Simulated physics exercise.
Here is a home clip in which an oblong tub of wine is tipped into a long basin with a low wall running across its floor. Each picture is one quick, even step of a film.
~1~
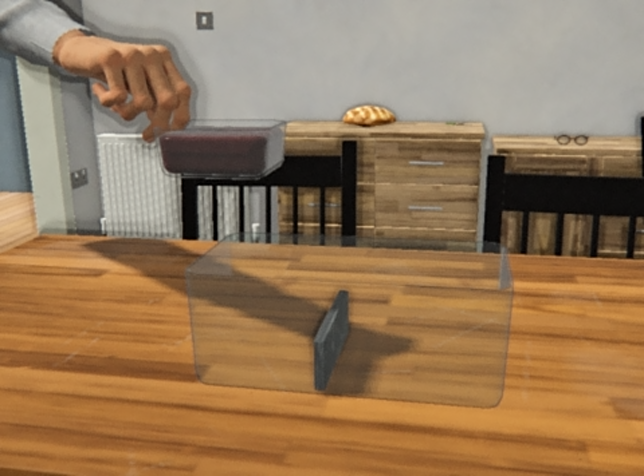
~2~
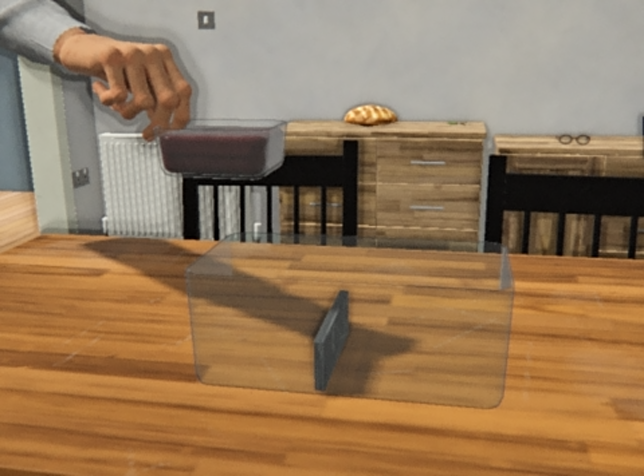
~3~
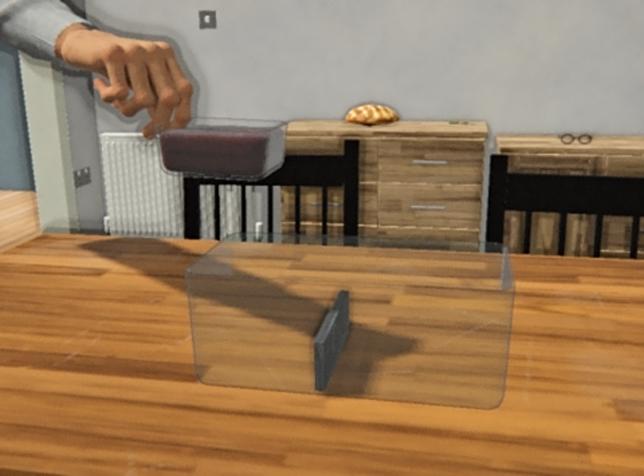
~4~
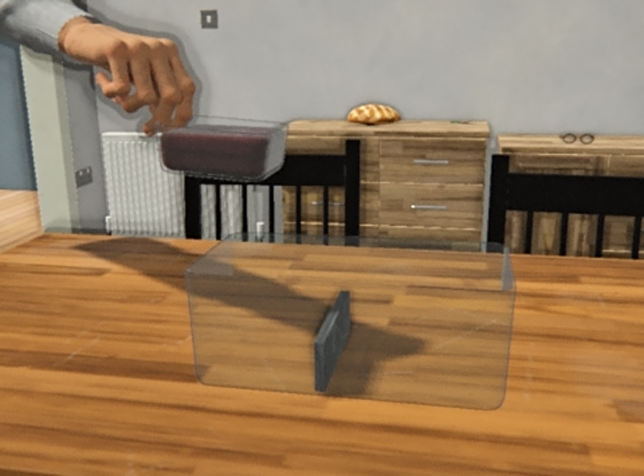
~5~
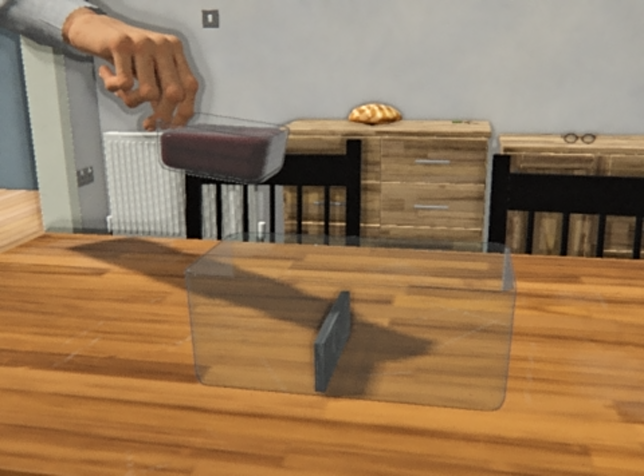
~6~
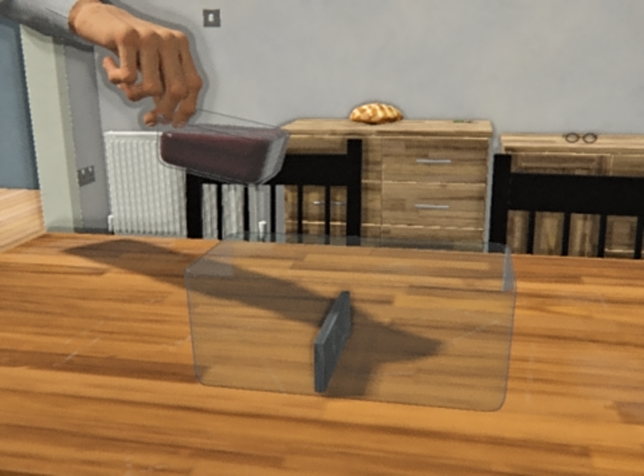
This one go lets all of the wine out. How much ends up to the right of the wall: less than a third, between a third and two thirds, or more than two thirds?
Well, the amount right of the wall reaches a third without passing two thirds.
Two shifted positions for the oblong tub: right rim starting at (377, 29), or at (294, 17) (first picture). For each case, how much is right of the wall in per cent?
In order, some 95 and 80 percent.
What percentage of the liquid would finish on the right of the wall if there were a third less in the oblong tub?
About 25 %.
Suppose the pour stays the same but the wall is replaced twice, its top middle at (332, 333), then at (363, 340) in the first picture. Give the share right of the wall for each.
Roughly 65 per cent first and roughly 10 per cent second.
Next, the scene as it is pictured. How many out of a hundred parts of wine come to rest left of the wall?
It is close to 40 per cent.
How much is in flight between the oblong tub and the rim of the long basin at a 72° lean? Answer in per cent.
I'd say some 40 per cent.
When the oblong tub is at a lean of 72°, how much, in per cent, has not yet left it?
25 %.
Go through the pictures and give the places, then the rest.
The first picture shows tilt 0°; pouring edge (277, 127); surface from (174, 131) to (277, 132); the long basin's rim runs from (209, 253) to (508, 266); the wall's top is at (333, 315).
The second picture shows tilt 0°; pouring edge (278, 128); surface from (175, 131) to (277, 132).
The third picture shows tilt 2°; pouring edge (278, 129); surface from (175, 130) to (277, 133).
The fourth picture shows tilt 4°; pouring edge (279, 131); surface from (175, 130) to (278, 133).
The fifth picture shows tilt 8°; pouring edge (280, 135); surface from (176, 129) to (280, 134).
The sixth picture shows tilt 12°; pouring edge (281, 139); surface from (176, 129) to (281, 135).
A moment on, the oblong tub is tipped part way and 23 per cent is still to pour, 8 is left of the wall and 29 right of it.
Next, the oblong tub is tipped right over and 1 per cent is still to pour, 38 is left of the wall and 57 right of it.
Then the oblong tub is tipped right over and 0 per cent is still to pour, 42 is left of the wall and 57 right of it.
Later the oblong tub is tipped right over and 0 per cent is still to pour, 42 is left of the wall and 57 right of it.
At rest 42 per cent lies left of the wall, 57 right of it and 1 outside.
